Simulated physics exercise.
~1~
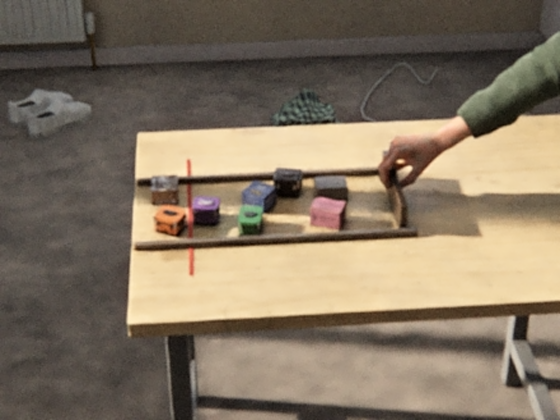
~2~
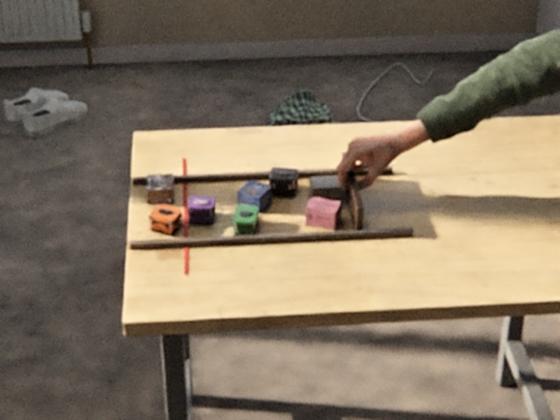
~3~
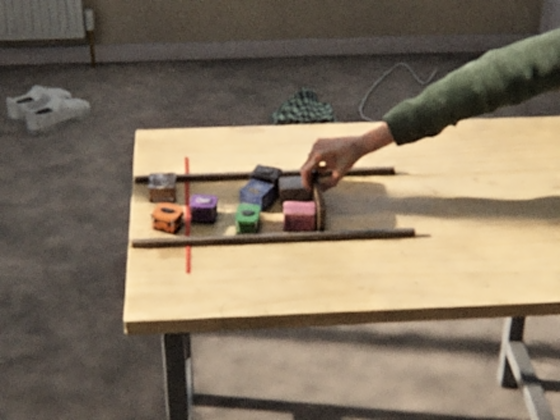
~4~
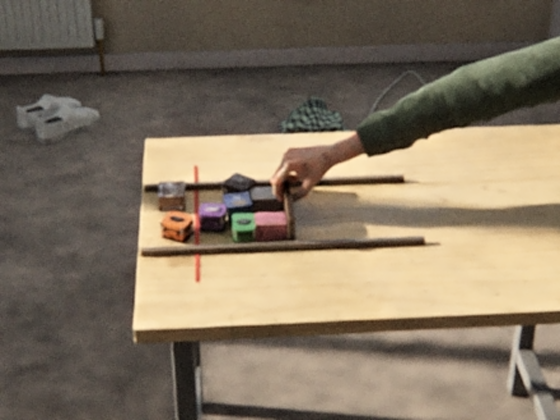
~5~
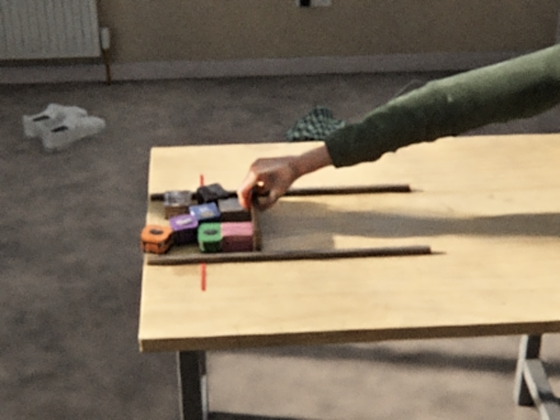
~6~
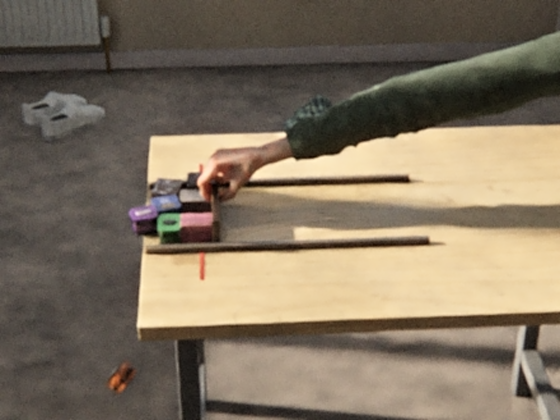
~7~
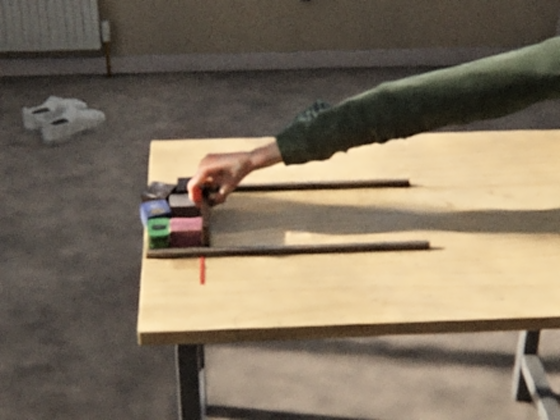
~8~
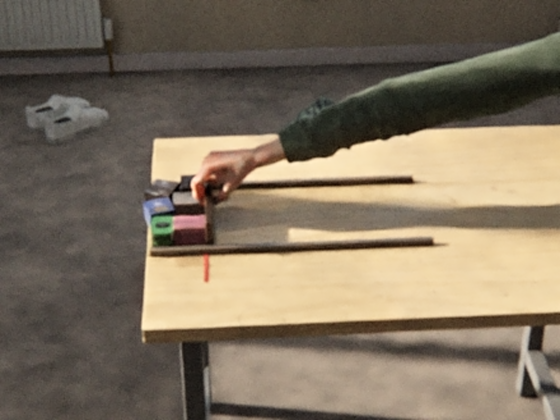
A hand in a green sleeve slides an upright board leftward between two dark rails on a wooden table, bunching small colourful blocks and pushing them past a red line until the orange and purple ones drop off the end, the rest staying packed at the edge.
